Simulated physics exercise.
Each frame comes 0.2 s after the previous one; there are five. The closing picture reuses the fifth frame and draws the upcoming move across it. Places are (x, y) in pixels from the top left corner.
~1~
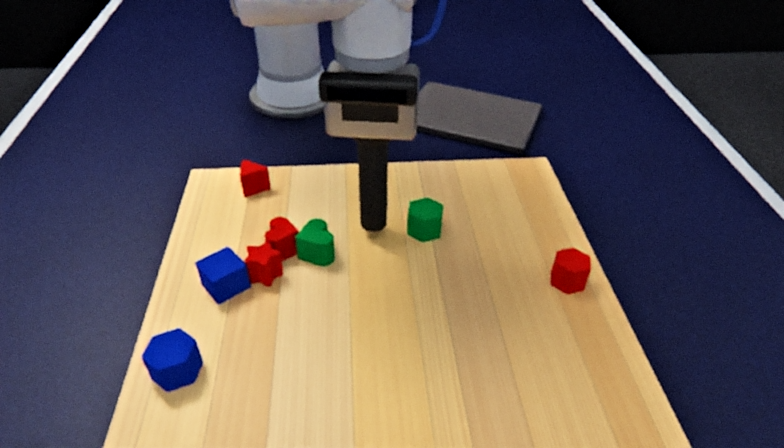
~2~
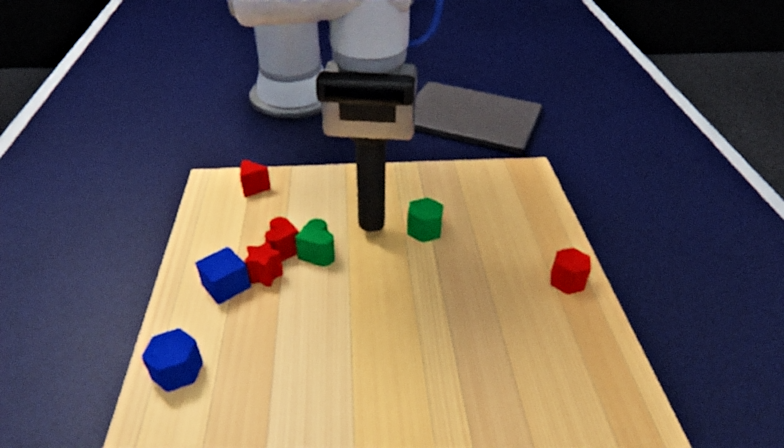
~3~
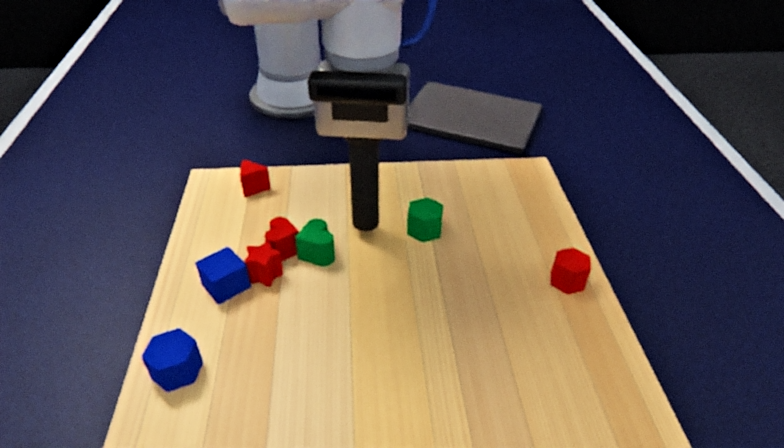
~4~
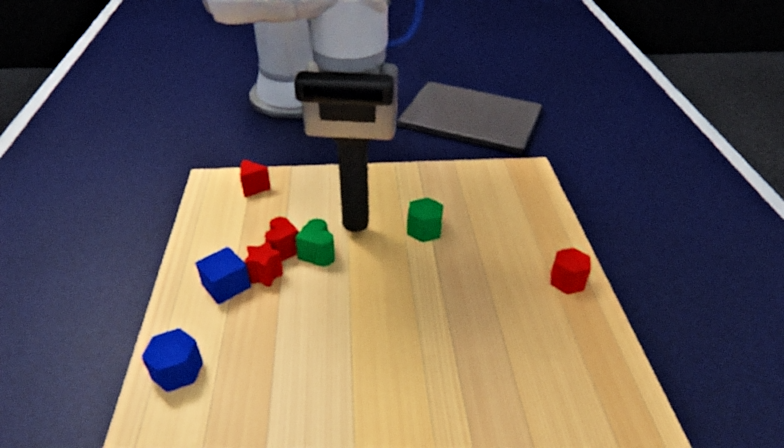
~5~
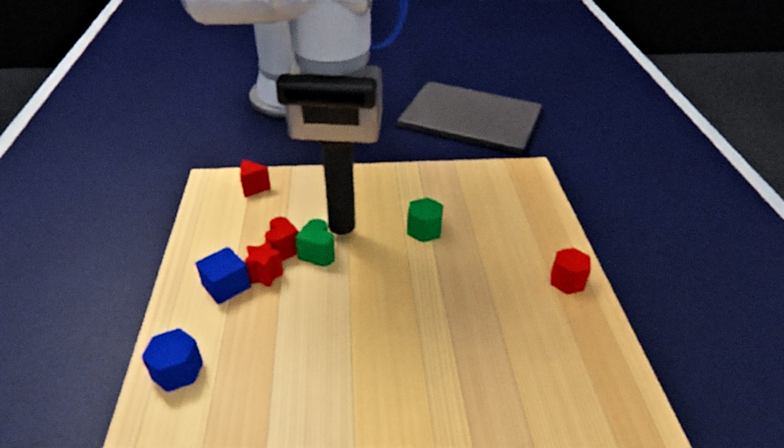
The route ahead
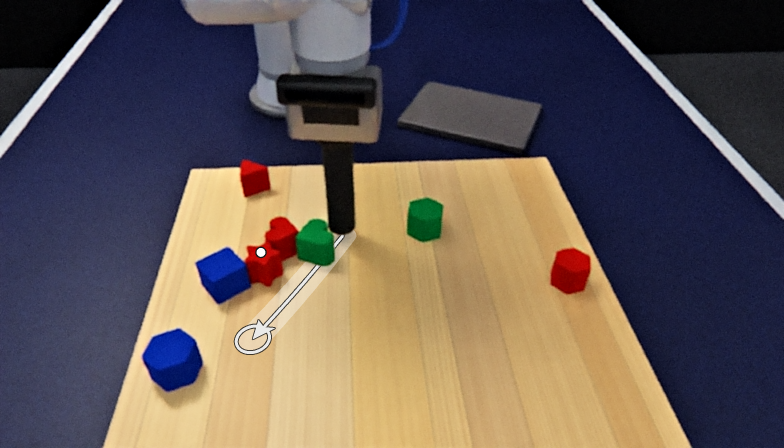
The clip opens on a robot arm holding a black tool upright over a wooden board scattered with red, blue and green blocks. The arm moves the tool slightly left, away from the green six-sided block, until its tip is beside the green heart, while the blocks stay still.
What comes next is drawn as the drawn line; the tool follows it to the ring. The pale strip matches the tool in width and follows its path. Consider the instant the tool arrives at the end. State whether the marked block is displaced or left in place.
That block gets shifted.
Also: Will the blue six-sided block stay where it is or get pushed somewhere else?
By the time the path is finished, it has hardly shifted at all.
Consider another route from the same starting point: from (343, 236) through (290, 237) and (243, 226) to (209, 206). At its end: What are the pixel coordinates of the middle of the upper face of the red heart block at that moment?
Around pixel (255, 233).
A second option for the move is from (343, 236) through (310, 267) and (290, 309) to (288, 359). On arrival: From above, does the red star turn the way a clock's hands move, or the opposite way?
From above, it turns clockwise.
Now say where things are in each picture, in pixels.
Tool tip (374, 223); block tops, blue six-sided block (169, 348); blue square (220, 263); red star (261, 252); red heart block (280, 228); green heart block (316, 231), in the first picture.
Tool (372, 223); blocks unchanged, in the second picture.
Tool (366, 223); blocks unchanged, in the third picture.
Tool (356, 223); blocks unchanged, in the fourth picture.
Tool (342, 226); blue six-sided block (169, 348); blue square (220, 263); red star (261, 252); red heart block (280, 228); green heart block (316, 231), in the fifth picture.
Path on the board, straight from (343, 236) to (253, 339); the dot is on the red star.
The first path, step by step. One third of the way, tool (316, 258); blue square (215, 264); red star (254, 260), turned 50° clockwise; green heart block (289, 261).
Two thirds of the way, tool (286, 291); blue square (211, 264); red star (251, 268), turned 90° clockwise; green heart block (260, 297), turned 20° anticlockwise.
At the end, tool (251, 329); blue six-sided block in place; blue square (211, 264); red star (251, 268), turned 90° clockwise; red heart block in place; green heart block (221, 336), turned 25° anticlockwise.
